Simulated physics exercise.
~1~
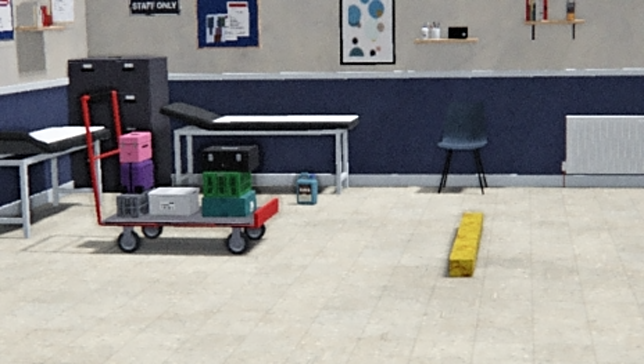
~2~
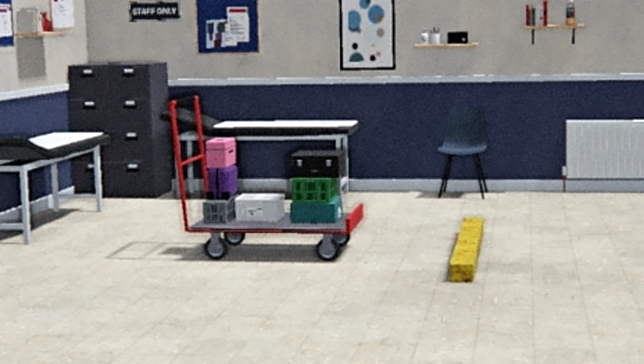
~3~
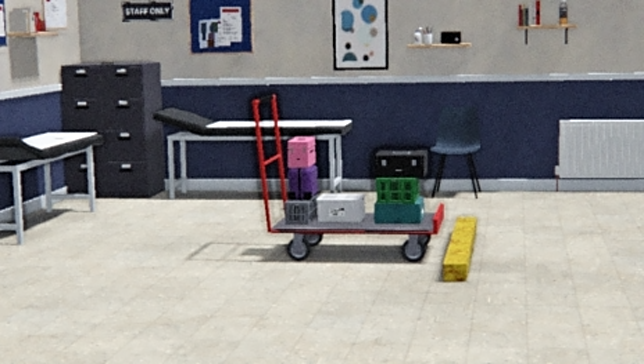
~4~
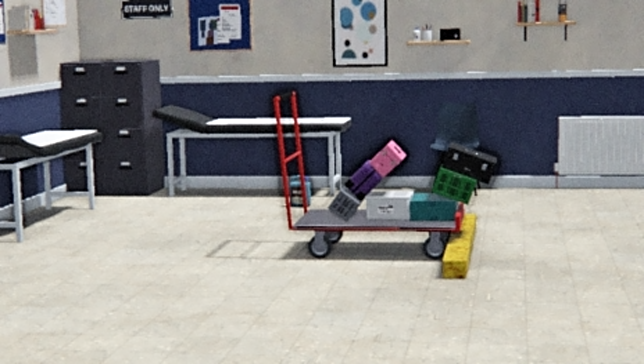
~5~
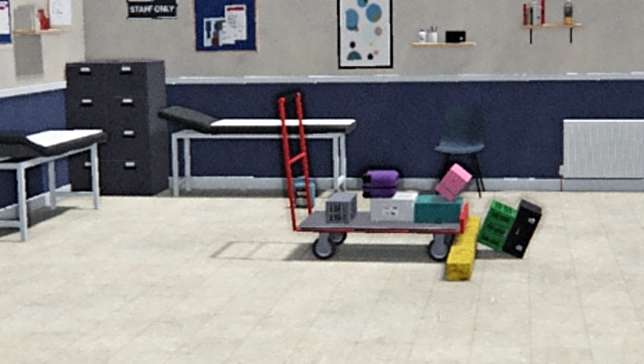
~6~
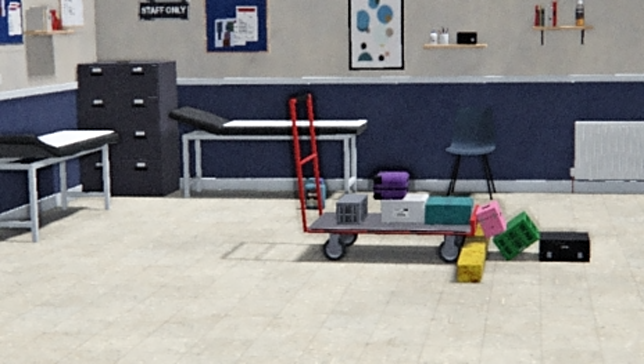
A red-handled flat cart stacked with boxes rolls right across a pale tiled floor toward a yellow block, seen from the side by a slightly swaying camera in a room with a navy lower wall, padded tables and a chair. Pink and purple cases stand near the handle, with black and green containers towards the front. The cart stops at the block, and the upper pieces tip forward. The black box and green crate tumble over the front, followed by the pink box. They end beyond the cart, while the white, grey, teal and purple pieces remain behind the front edge.
